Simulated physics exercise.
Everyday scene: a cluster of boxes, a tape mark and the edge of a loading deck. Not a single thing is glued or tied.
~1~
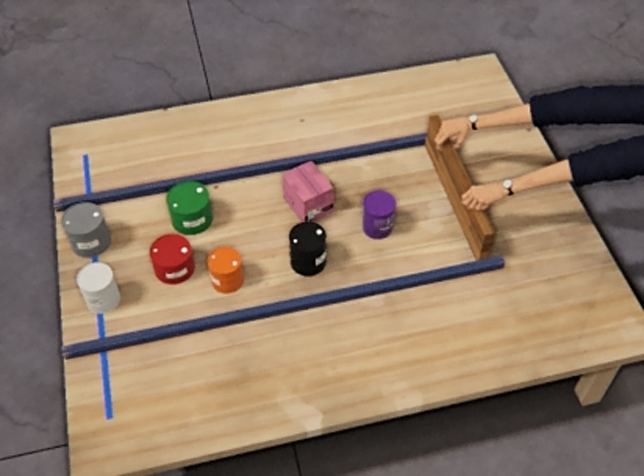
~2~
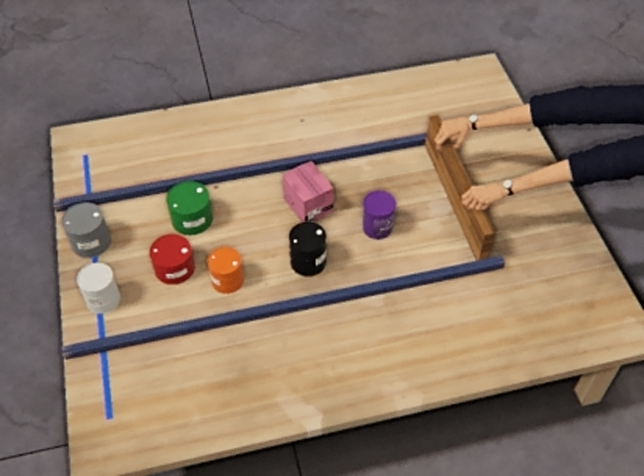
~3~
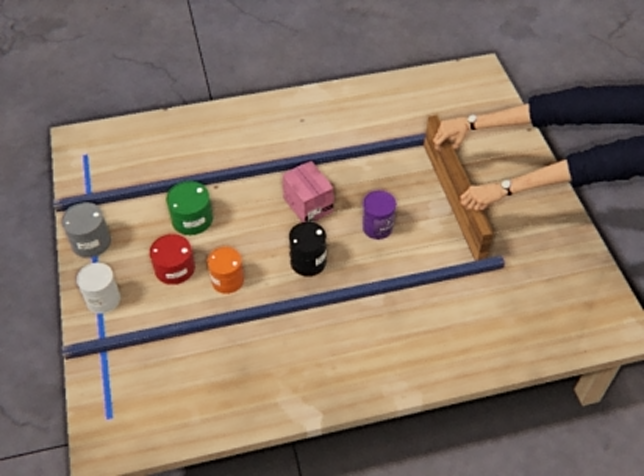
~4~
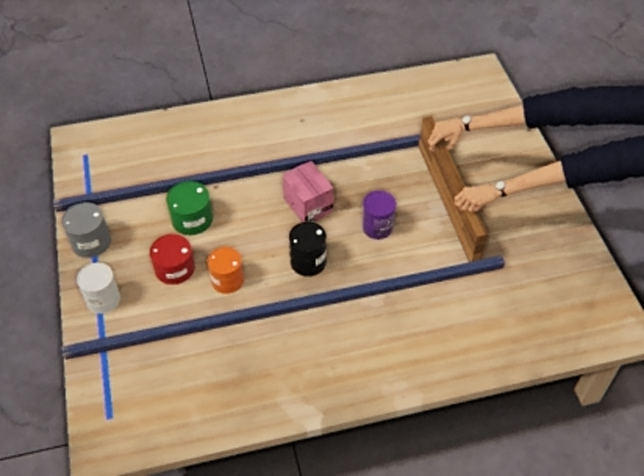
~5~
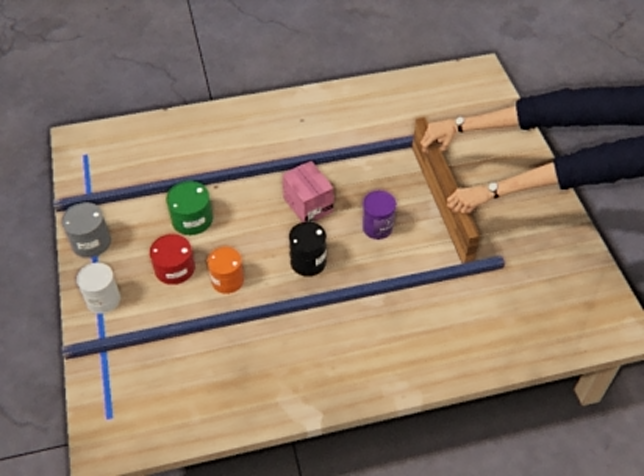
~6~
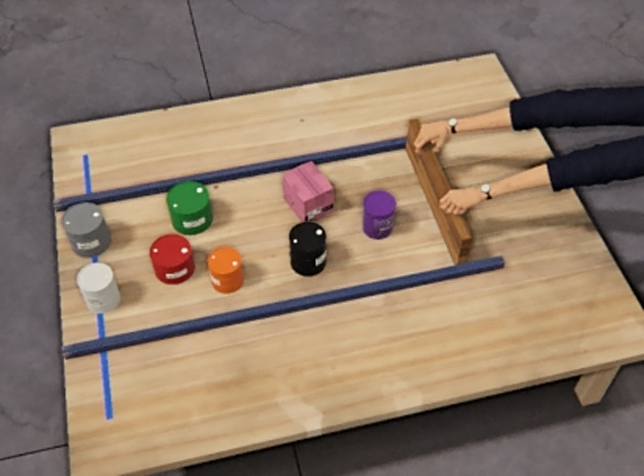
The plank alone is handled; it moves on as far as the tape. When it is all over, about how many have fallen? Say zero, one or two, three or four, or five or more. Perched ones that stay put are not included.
When it is all over, the number fallen is five or more.
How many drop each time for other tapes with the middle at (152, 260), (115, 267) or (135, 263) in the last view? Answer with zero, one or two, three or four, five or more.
Just one or two; three to four; one to two.
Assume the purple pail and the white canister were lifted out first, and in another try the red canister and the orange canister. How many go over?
Falls come to 3 the first time and 3 the other time.
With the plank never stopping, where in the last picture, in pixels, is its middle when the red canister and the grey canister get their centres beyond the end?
Roughly at (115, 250) and roughly at (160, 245).
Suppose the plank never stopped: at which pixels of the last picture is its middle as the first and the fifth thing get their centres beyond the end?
At roughly (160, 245), then roughly (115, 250).
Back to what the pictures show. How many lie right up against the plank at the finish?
I count 3 of them.
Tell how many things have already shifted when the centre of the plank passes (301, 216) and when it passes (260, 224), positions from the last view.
I count 3 first and 4 after.
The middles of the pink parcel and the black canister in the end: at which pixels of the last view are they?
The pink parcel at (70, 234), the black canister at (75, 305).
Soon after, none off yet; grey canister at rest near (87, 230); white canister at rest near (99, 289); red canister at rest near (173, 259).
In the end, the number that fall off is five or more; gone, orange canister, green canister, red canister, white canister and grey canister.
